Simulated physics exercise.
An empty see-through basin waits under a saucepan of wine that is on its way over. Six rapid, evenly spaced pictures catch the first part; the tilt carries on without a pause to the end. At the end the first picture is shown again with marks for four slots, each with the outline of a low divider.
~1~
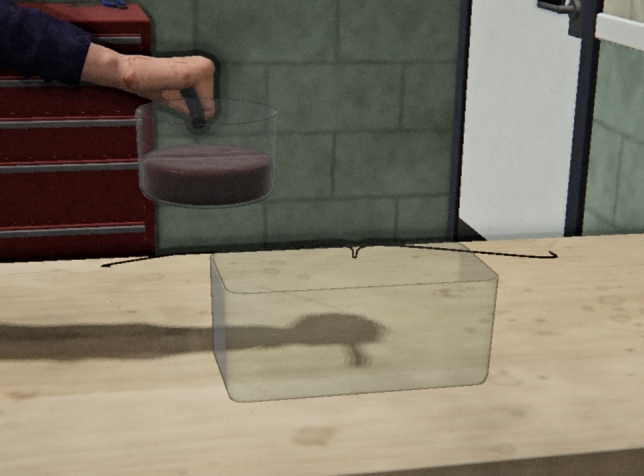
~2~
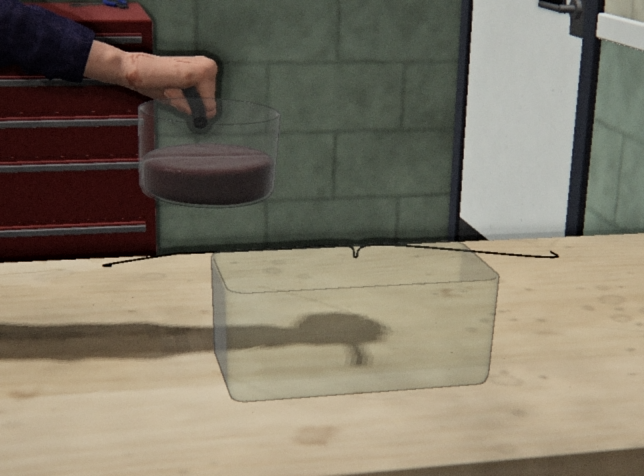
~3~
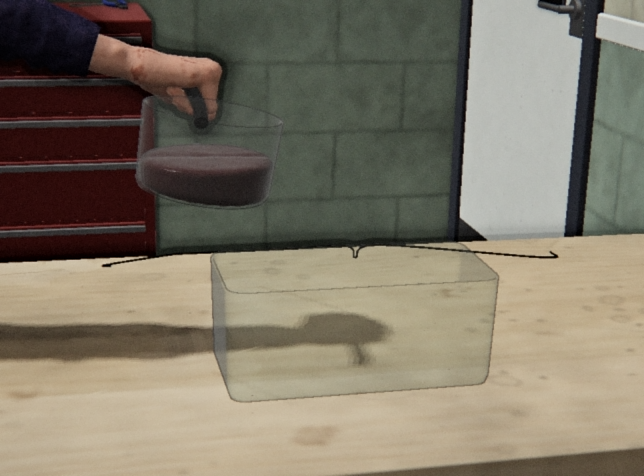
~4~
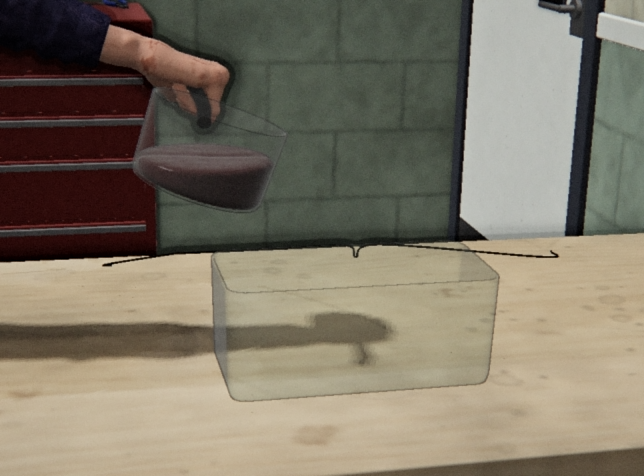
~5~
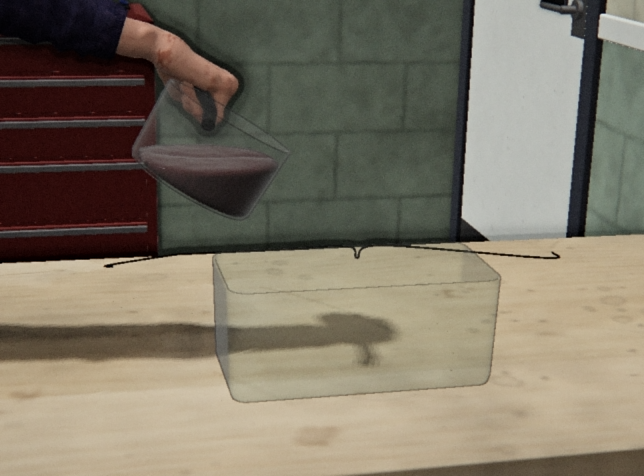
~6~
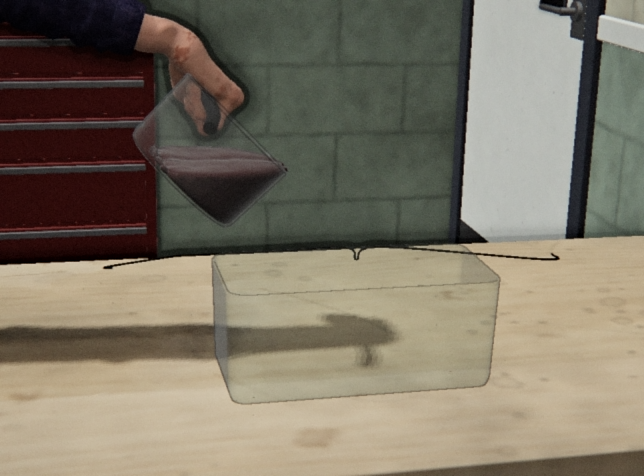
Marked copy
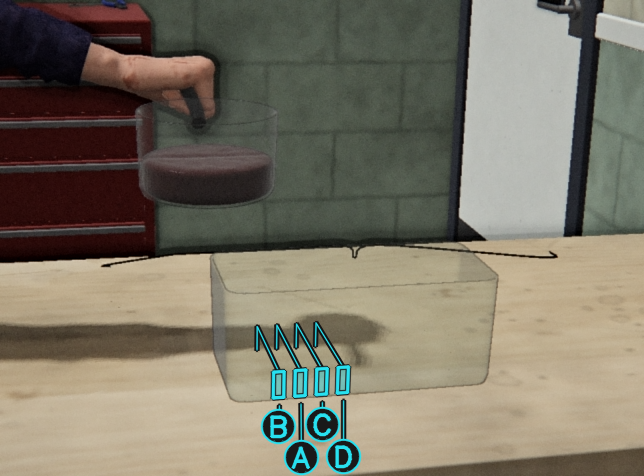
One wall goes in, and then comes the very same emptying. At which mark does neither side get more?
Place C.
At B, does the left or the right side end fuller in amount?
The right side.
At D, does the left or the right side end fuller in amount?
The left side.
In cyan, A at (300, 403); B at (279, 405); C at (322, 402); D at (343, 400).
With A, about 18 % ends left of the wall and 82 % right of it.
With B, about 9 % ends left of the wall and 91 % right of it.
With C, about 47 % ends left of the wall and 53 % right of it.
With D, about 73 % ends left of the wall and 26 % right of it.
